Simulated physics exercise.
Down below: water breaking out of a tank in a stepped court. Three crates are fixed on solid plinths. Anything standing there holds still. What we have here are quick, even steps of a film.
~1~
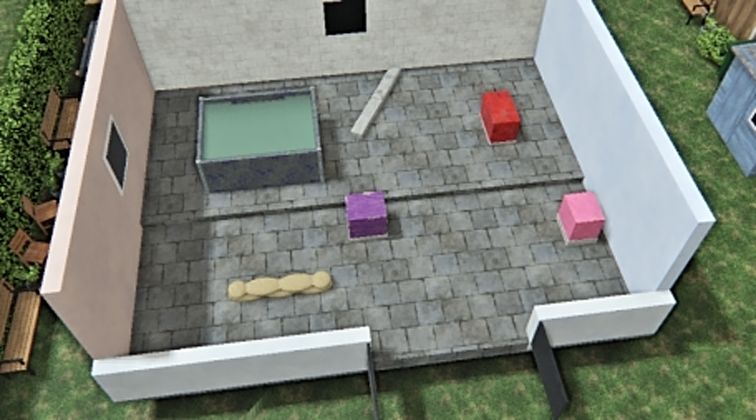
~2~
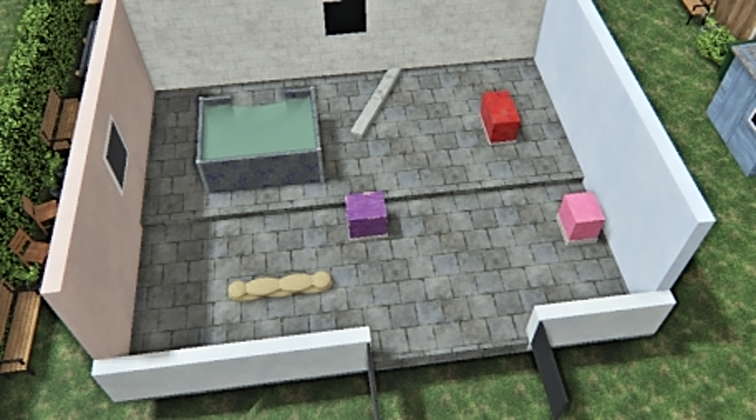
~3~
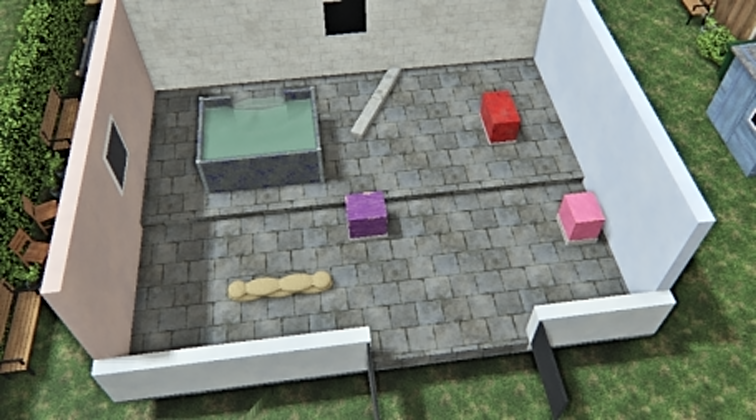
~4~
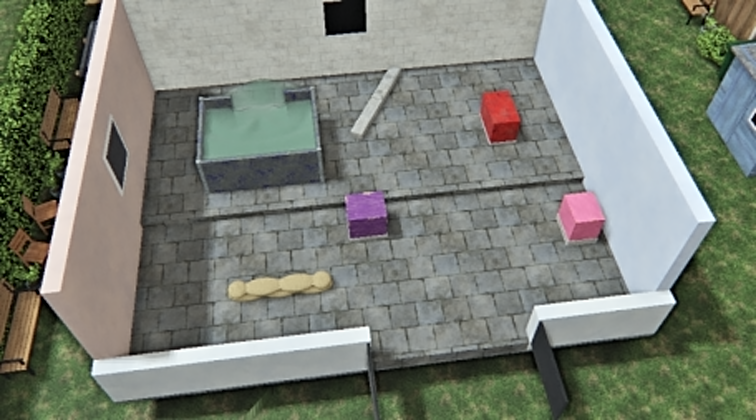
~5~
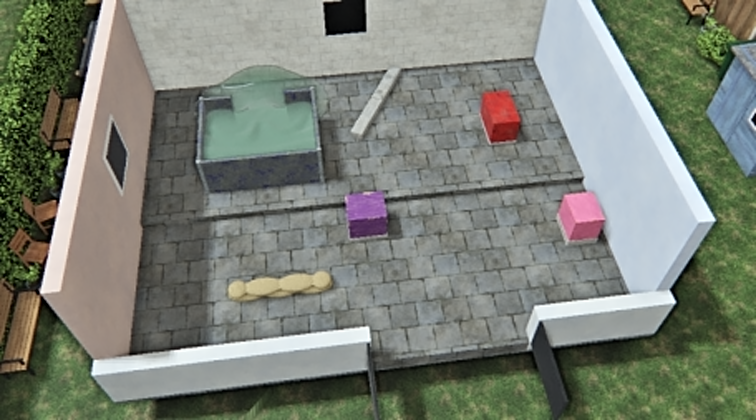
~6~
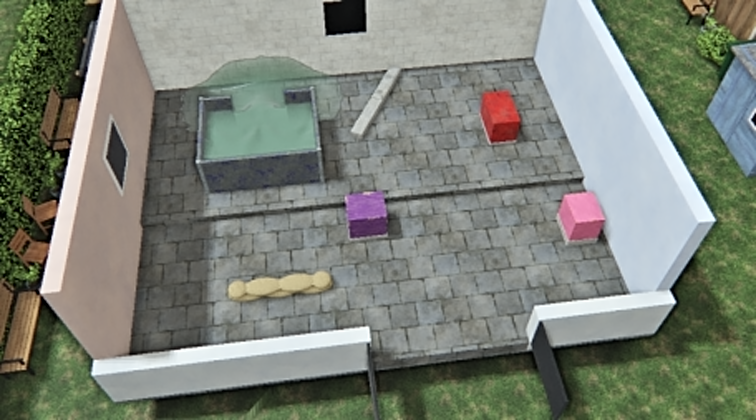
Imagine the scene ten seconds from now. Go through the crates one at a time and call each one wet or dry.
The red crate is wet. The purple crate is wet. The pink crate is dry.
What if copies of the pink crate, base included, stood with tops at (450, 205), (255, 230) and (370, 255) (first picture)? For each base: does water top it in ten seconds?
Going through them in order, the first is not reached, the second is not reached and the third is not reached.
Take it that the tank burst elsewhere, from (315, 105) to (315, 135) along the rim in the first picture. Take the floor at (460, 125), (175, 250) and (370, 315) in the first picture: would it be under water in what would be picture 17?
As listed: Under water, not flooded, clear.
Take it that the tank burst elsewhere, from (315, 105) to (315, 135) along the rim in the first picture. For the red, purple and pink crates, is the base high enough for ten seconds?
In that case the red crate is flooded, the purple crate is never flooded and the pink crate is flooded.
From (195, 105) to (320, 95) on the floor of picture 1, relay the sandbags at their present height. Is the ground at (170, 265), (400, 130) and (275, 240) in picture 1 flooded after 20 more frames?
The three spots come out soaked, soaked and unflooded, in that sequence.
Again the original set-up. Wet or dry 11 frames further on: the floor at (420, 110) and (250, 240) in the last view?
In order: Submerged and waterless.
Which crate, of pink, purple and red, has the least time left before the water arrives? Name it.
My answer: The one in red.
A moment on, water covers 10 % of the floor; the red crate not reached, the purple crate not reached, the pink crate not reached.
Next, water covers 25 % of the floor; the red crate not reached, the purple crate not reached, the pink crate not reached.
Then, water covers 45 % of the floor; the red crate water round its plinth, the purple crate water round its plinth, the pink crate not reached.
Later, water covers 70 % of the floor; the red crate water round its plinth, the purple crate water round its plinth, the pink crate water round its plinth.
In the end, water covers 90 % of the floor; the red crate was topped, the purple crate was topped, the pink crate stayed above the water.
